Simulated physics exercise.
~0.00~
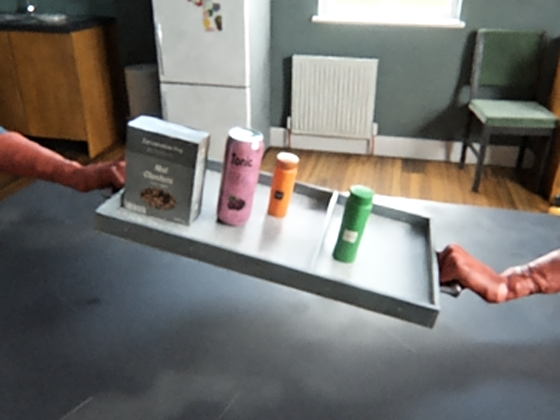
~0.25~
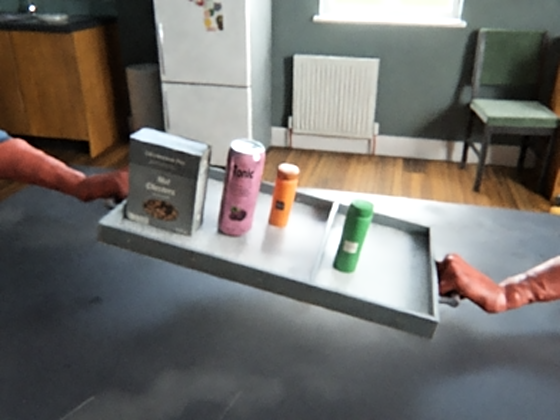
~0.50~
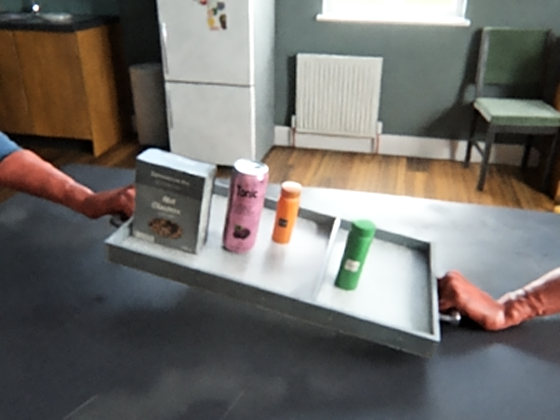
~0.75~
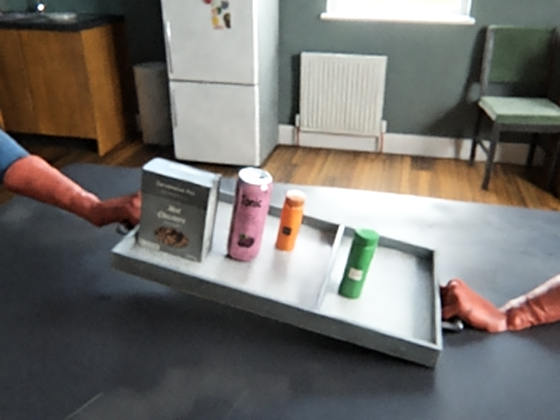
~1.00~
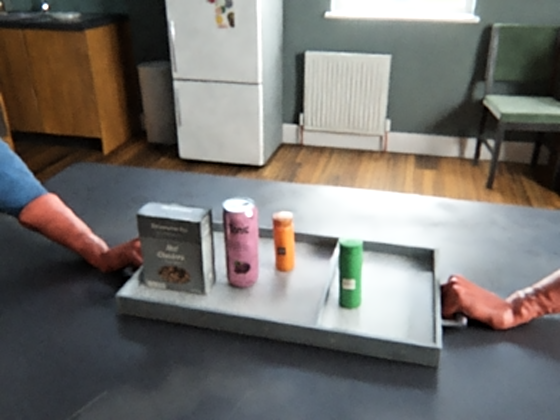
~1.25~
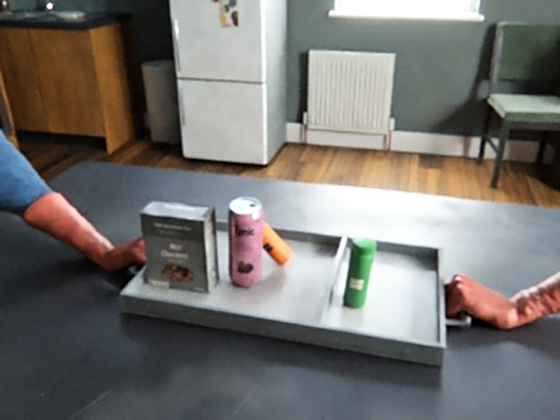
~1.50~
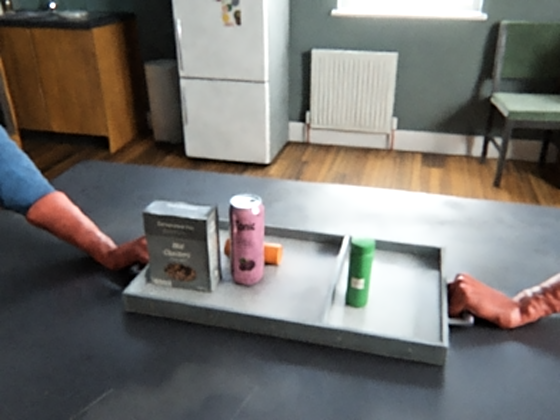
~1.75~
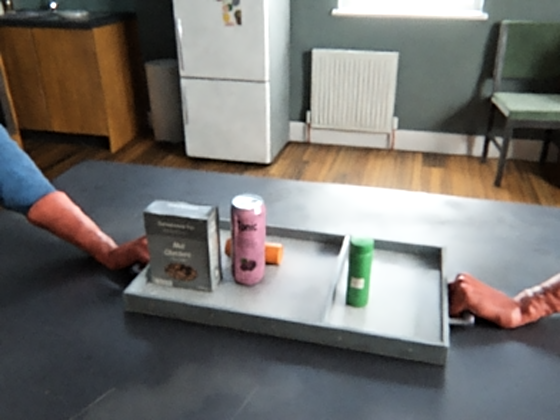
In a kitchen with a white fridge, a radiator and a green chair at the back, a dark table is seen from the front and slightly above. Two hands hold a grey tray that slopes down to the right, carrying a grey packet, a pink can, an orange shaker and, past a cross bar, a green shaker. The hands lower the left side until the tray lies flat on the table. The orange shaker then tips to the left and falls behind the pink can. It ends lying on its side, while the packet, can and green shaker stand upright.
